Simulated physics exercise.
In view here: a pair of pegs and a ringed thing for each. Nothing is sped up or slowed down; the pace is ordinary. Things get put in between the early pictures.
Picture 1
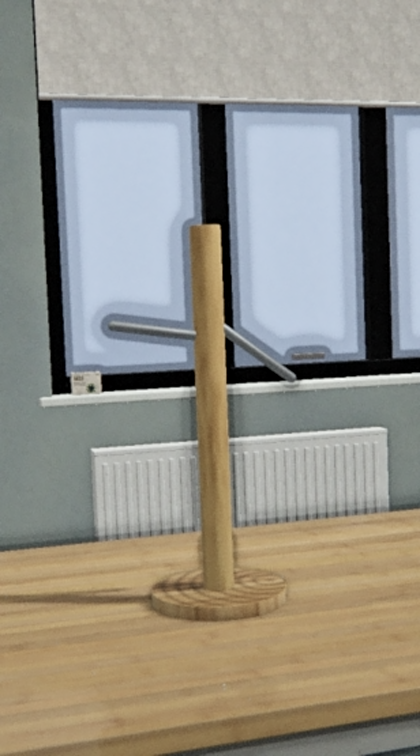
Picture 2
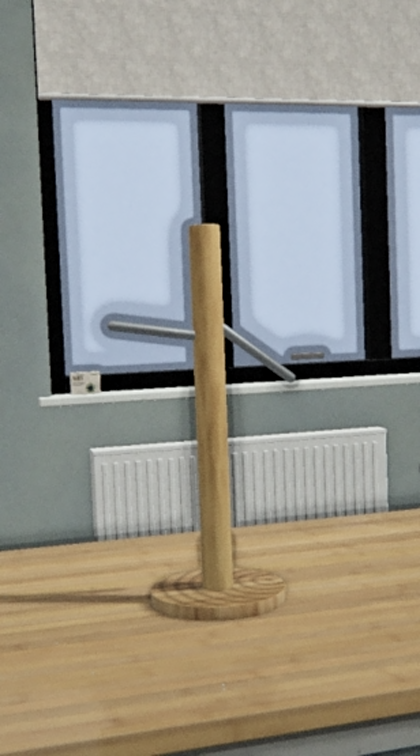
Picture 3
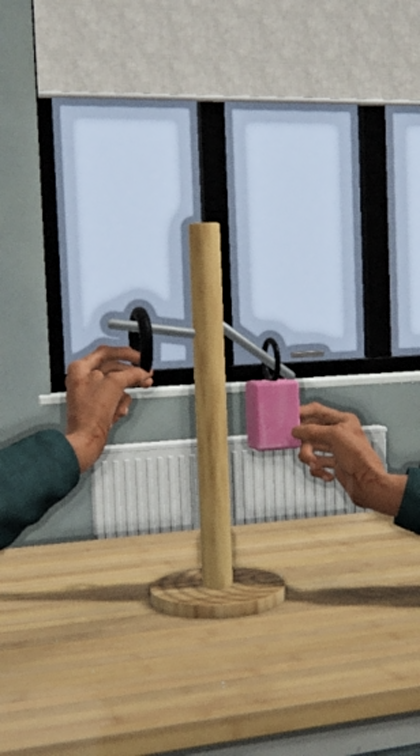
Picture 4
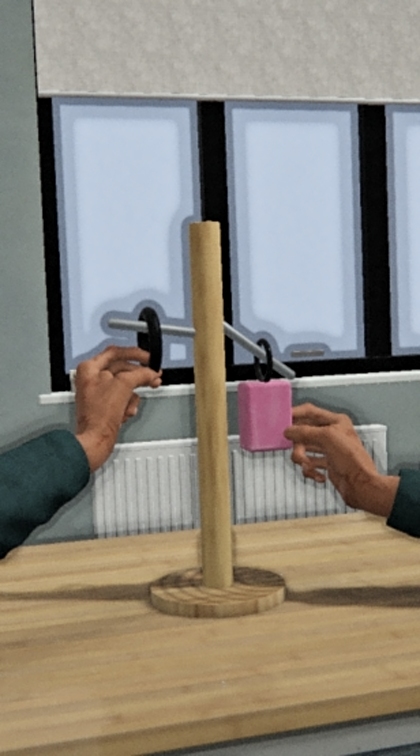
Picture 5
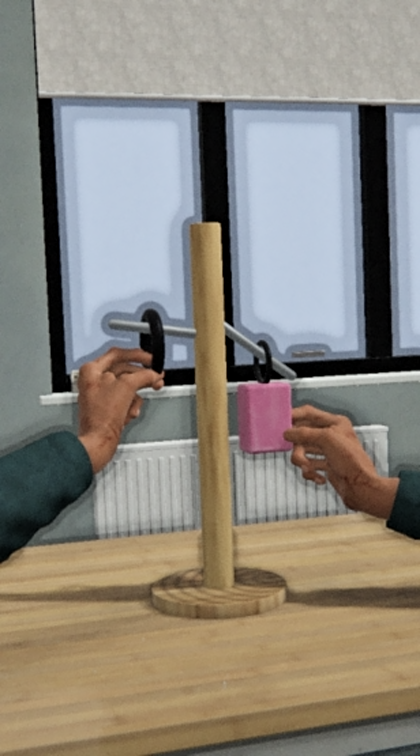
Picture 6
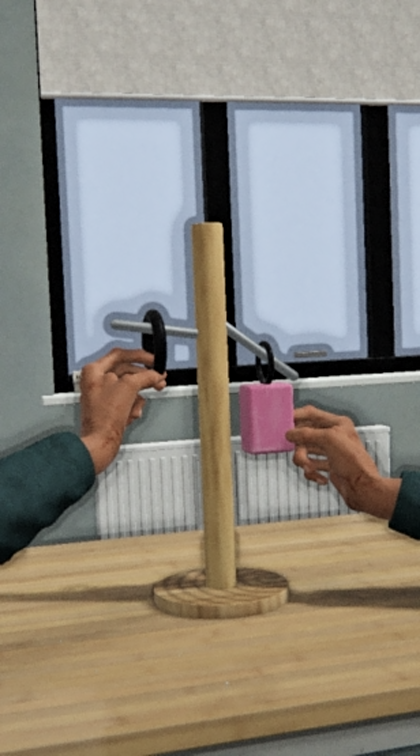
Two hands slide a black ring and a pink pouch onto a wooden stand's pegs.
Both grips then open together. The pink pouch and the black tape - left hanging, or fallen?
Result - pink pouch: Fallen; black tape: Left hanging.
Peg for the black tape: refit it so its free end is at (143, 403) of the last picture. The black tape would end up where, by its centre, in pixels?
Close to (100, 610).
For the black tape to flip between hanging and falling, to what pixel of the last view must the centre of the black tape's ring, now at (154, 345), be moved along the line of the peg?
Tipping point: Around (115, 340).
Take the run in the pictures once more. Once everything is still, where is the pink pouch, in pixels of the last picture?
It comes to rest at about (394, 555) in the last picture.
Then, 0.16 s on from there, pink pouch turned 32° from its first pose near (287, 425); black tape at rest near (154, 346).
Then, 0.26 s on from there, pink pouch on its way down near (317, 504); black tape at rest near (153, 346).
Then, 0.36 s on from there, pink pouch at the bottom near (367, 549); black tape at rest near (154, 346).
In the end, the pink pouch falls off, near (394, 555); the black tape stays on its peg, near (154, 346).
